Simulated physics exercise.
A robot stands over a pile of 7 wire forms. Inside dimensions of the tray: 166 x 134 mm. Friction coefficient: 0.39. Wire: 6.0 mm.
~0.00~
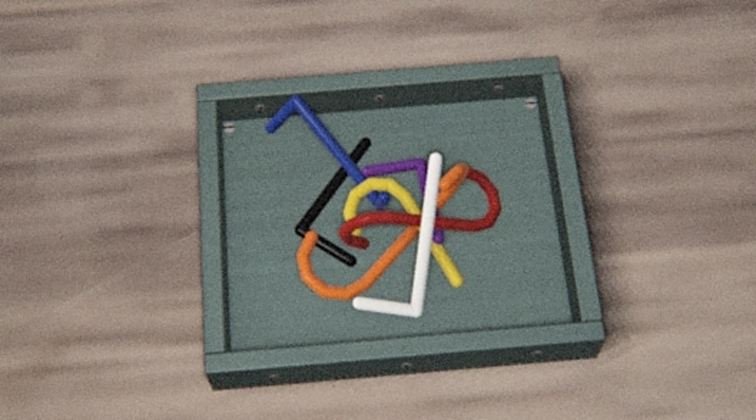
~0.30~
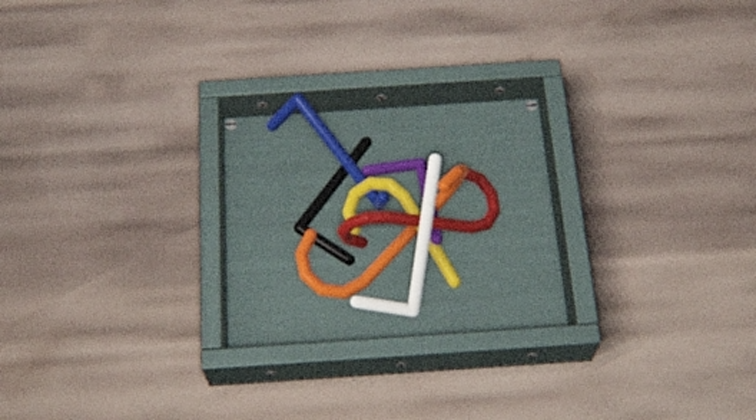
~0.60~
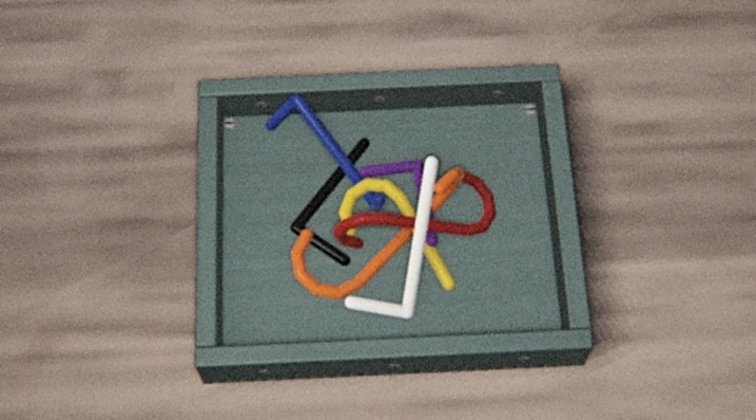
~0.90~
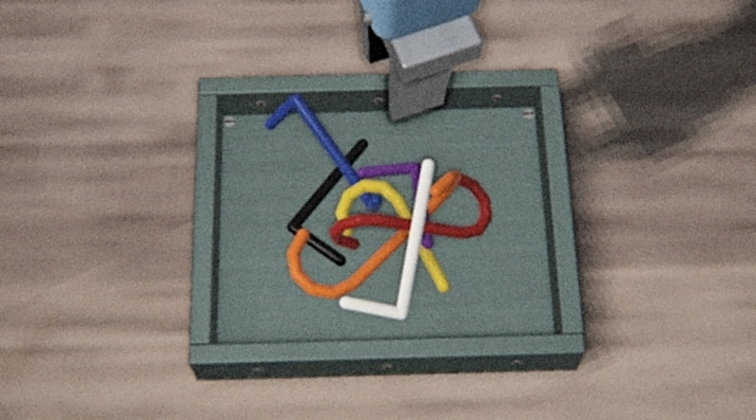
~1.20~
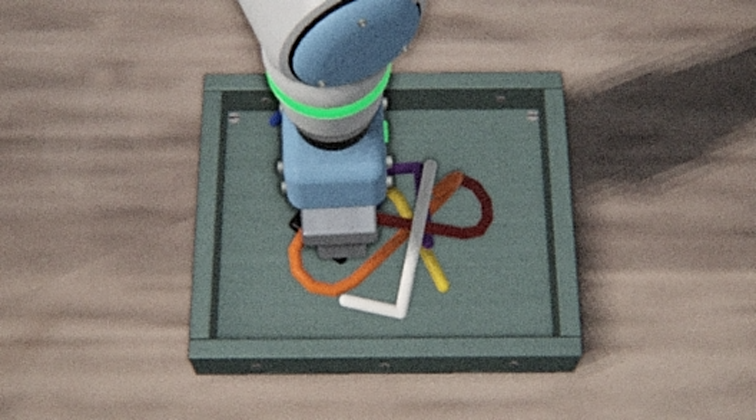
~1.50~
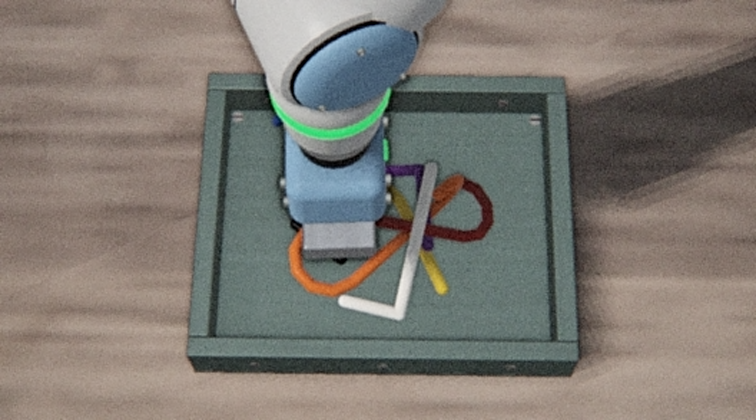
In a green tray on a wooden surface, a tangle of seven coloured bent wire pieces lies still, a white one across the top. A robot arm enters from the upper edge, lowers its gripper over the left side of the pile, and closes on the red wire.
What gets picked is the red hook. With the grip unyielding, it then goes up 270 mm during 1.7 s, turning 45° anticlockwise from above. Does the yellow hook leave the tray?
No.
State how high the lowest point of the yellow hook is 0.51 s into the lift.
0 mm.
After 2.01 s, lowest point more than 20 mm over the tray floor, red hook 59 mm.
After 2.43 s, lowest point more than 20 mm over the tray floor, red hook 159 mm.
After 3.20 s, lowest point more than 20 mm over the tray floor, red hook 273 mm.
At rest, hanging red hook 273 mm; the other 6 are down.
